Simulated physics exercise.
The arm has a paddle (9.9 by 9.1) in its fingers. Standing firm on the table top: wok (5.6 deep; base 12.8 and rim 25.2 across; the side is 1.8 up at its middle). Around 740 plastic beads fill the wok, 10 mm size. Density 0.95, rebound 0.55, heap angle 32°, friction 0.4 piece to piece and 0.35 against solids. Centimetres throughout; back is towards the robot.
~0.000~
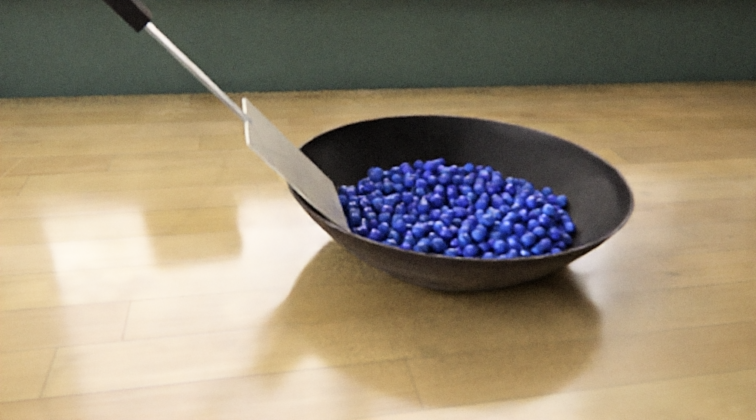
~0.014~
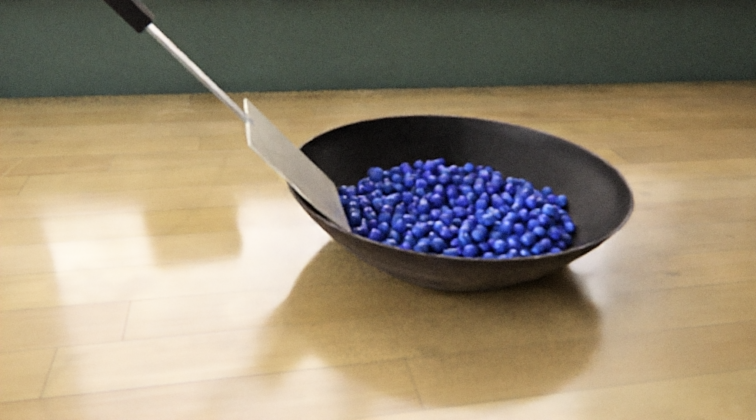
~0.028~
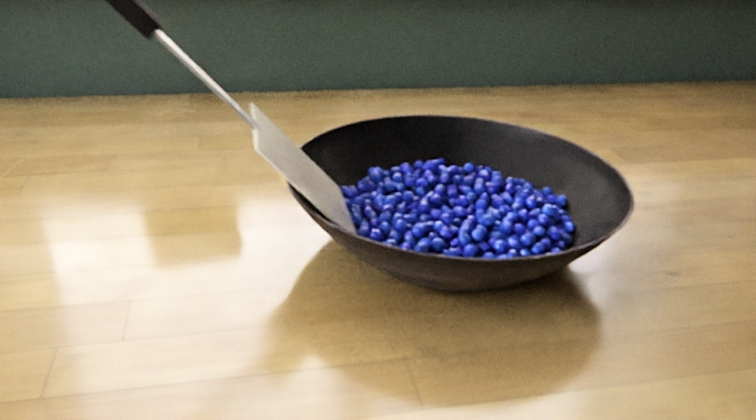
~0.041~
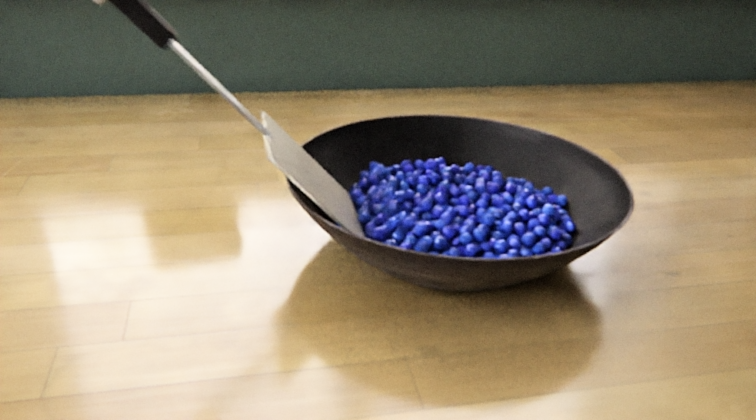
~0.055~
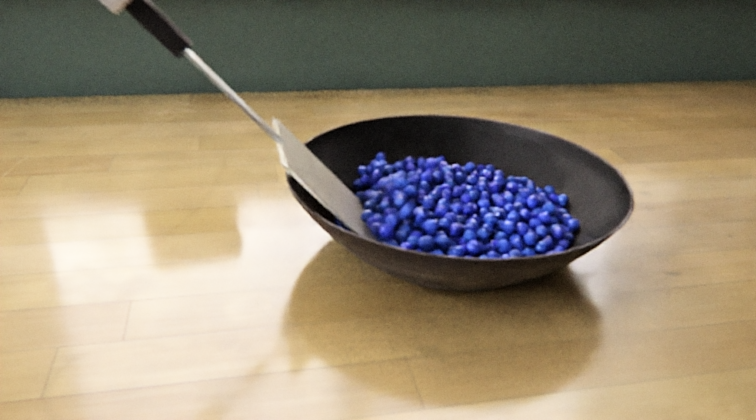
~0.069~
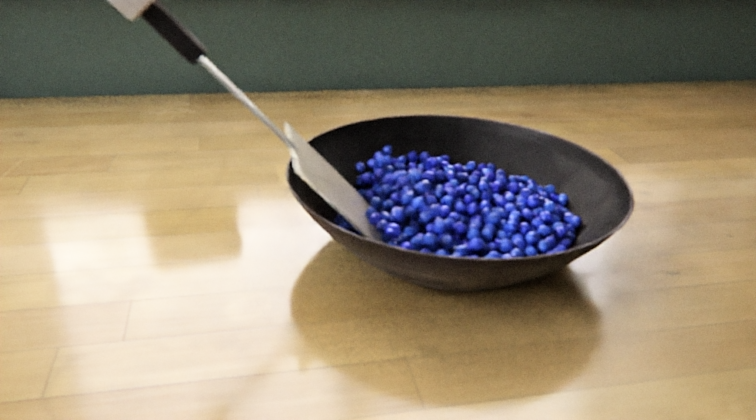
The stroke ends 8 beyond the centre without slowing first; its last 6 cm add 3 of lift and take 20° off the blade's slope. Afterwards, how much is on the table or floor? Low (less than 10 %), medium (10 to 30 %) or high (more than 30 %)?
On the table or floor the share is medium, 10 to 30 %.
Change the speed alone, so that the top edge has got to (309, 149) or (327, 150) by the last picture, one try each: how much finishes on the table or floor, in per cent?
About 30 and 40 per cent.
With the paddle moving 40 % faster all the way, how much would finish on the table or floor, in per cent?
It would be near 30 per cent.
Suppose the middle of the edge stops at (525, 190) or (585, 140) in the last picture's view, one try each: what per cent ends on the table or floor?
Some 0 and 35 per cent.
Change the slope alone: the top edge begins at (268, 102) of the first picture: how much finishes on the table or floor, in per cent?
About 25 per cent.
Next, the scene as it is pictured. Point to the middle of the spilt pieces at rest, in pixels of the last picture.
Around (656, 218).
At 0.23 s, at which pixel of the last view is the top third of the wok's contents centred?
Near (534, 177).
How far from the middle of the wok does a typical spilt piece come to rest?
Some 20 cm.
By 0.15 s, sloping 48°, highest piece 6 above the table; 739 in the wok.
By 0.23 s, sloping 40°, highest piece 6 above the table; 739 in the wok.
By 0.48 s, sloping 28°, highest piece 7 above the table; 605 in the wok, 112 on the table or floor, 22 on the blade or in flight.
By 1.53 s, sloping 28°, highest piece 6 above the table; 601 in the wok, 138 on the table or floor.
Final count, 601 in the wok, 138 on the table or floor. That is 19 % on the table or floor.
